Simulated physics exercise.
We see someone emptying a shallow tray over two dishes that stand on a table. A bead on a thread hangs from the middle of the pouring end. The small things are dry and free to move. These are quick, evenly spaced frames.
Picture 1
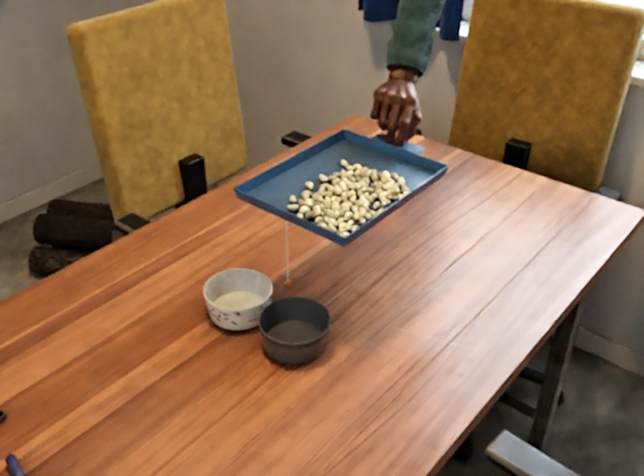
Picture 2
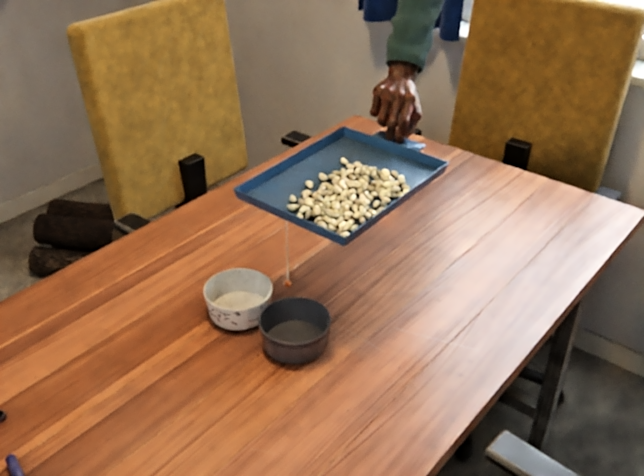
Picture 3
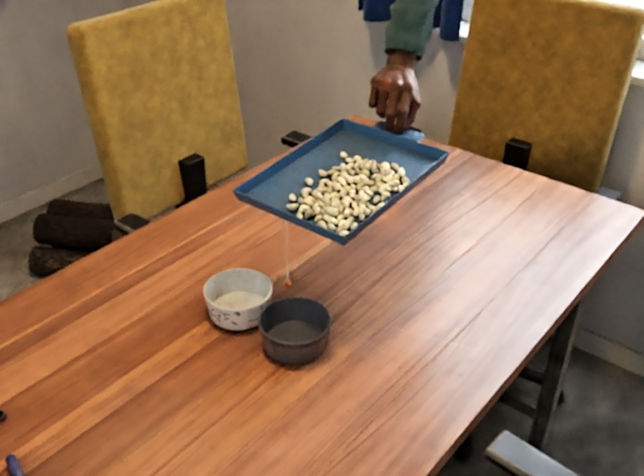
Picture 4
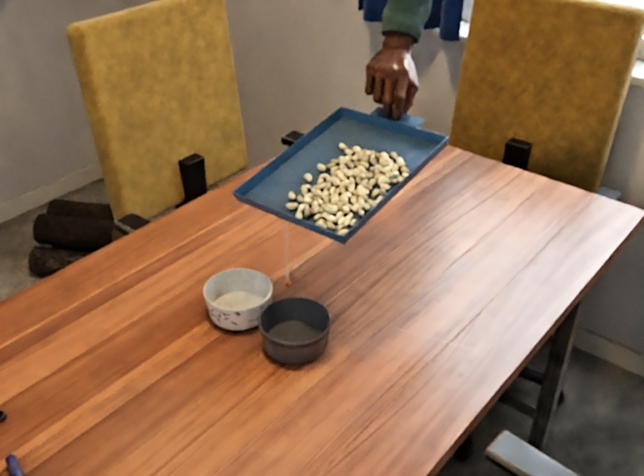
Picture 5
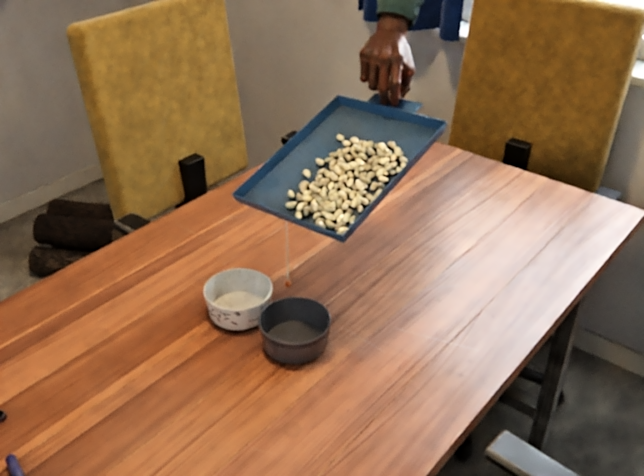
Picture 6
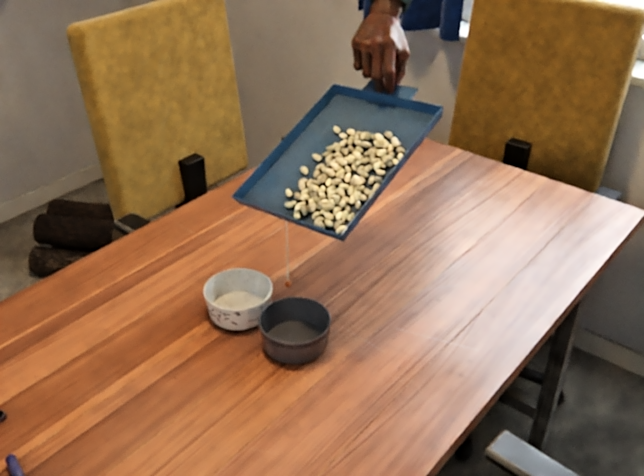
At a wooden table with two small bowls on it, a hand held a blue tray of white beans above the tabletop, level at first, then gradually raised the handle end, tilting the tray clearly.
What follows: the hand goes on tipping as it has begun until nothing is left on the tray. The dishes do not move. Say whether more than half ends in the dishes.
The two hold the larger part of the load.
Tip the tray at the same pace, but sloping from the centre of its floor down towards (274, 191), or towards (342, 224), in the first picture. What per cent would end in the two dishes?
First some 30, then 30 per cent.
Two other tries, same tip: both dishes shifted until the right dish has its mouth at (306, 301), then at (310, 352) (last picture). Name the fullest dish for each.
In turn: The left one; left.
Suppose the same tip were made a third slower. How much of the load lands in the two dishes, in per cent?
Roughly 70 in a hundred.
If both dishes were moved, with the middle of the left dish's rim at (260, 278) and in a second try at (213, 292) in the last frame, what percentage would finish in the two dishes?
Roughly 40 per cent, and 70 per cent.
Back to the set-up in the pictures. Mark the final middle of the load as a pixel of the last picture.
Around (242, 312).
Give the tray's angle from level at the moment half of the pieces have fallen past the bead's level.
Around 115° of tilt.
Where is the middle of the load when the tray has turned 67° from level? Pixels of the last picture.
At about (287, 195).
Soon after the last picture, tray tipped steeply; nearly all on the tray; a stray few in the left dish; a small part in the air.
A little later, tray tipped past a quarter turn; about two thirds on the tray; a stray few in the right dish; a small part in the left dish; a small part outside both; a small part in the air.
Later still, tray tipped past a quarter turn; about a quarter in the right dish; about two thirds in the left dish; about a quarter outside both.
At rest, tray tipped past a quarter turn; about a quarter in the right dish; about two thirds in the left dish; about a quarter outside both.
